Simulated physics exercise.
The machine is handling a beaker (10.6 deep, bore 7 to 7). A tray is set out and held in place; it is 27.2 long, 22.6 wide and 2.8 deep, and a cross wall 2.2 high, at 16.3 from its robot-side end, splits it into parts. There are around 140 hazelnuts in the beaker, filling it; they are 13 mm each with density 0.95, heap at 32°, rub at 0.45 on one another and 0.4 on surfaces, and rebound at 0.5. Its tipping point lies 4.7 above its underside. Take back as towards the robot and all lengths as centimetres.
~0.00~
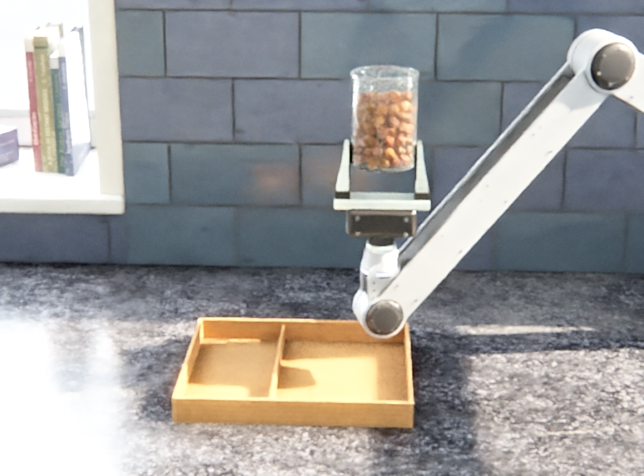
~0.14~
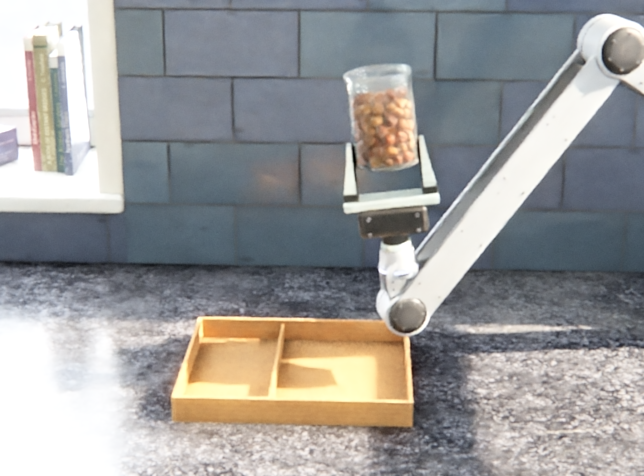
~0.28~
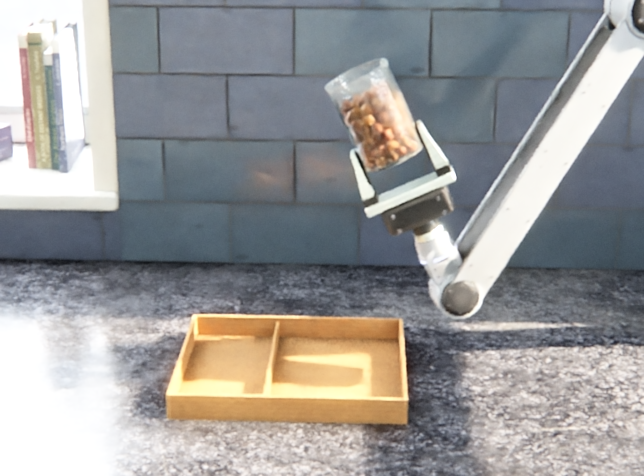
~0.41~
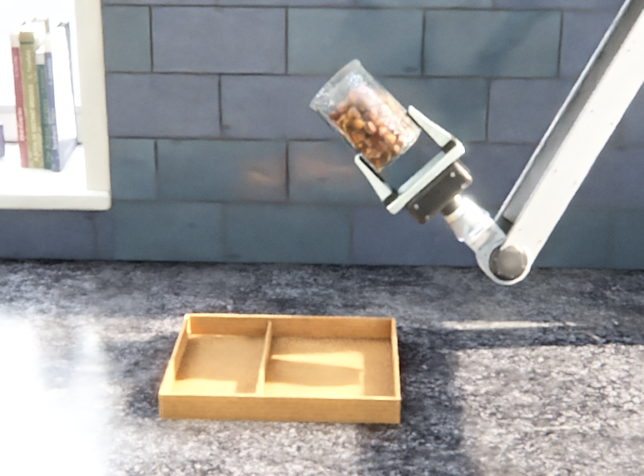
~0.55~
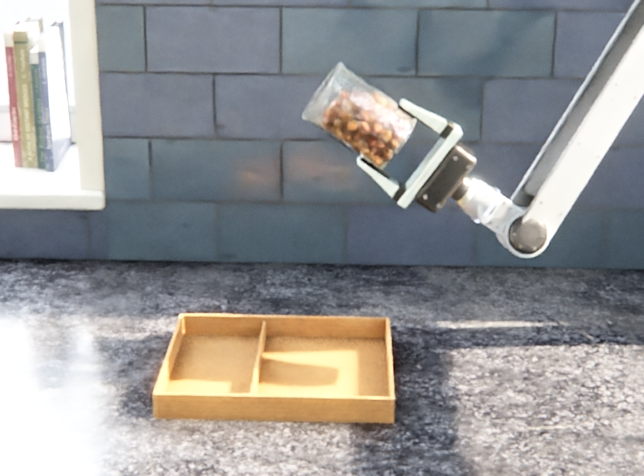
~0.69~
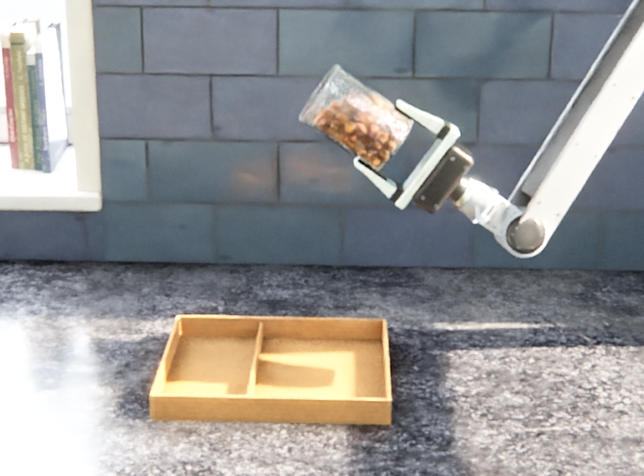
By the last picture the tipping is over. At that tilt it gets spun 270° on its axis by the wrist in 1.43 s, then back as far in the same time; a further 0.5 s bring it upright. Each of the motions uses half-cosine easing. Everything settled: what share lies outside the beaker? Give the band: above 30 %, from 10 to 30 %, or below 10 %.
It is below 10 %.
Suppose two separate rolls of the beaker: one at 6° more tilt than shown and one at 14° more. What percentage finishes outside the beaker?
Around 5 percent on the first try, 10 percent on the second.
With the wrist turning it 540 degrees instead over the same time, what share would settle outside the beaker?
Then about 0 percent.
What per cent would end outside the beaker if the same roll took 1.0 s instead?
Then roughly 0 per cent.
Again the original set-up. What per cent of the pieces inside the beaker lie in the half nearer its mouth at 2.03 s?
Roughly 40 percent.
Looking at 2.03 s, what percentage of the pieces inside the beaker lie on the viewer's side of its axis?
Around 50 percent.
After 2.03 s, tipped 56°, highest piece 37 above the table; 138 in the beaker, 1 in flight or on a rim.
After 3.38 s, tipped 56°, highest piece 37 above the table; 138 in the beaker, 1 in the far-side part.
After 4.25 s, upright, highest piece 38 above the table; 138 in the beaker, 1 in the far-side part.
After 4.95 s, upright, highest piece 38 above the table; 138 in the beaker, 1 in the far-side part.
At rest, 138 in the beaker, 1 in the far-side part. That is 1 % outside the beaker.
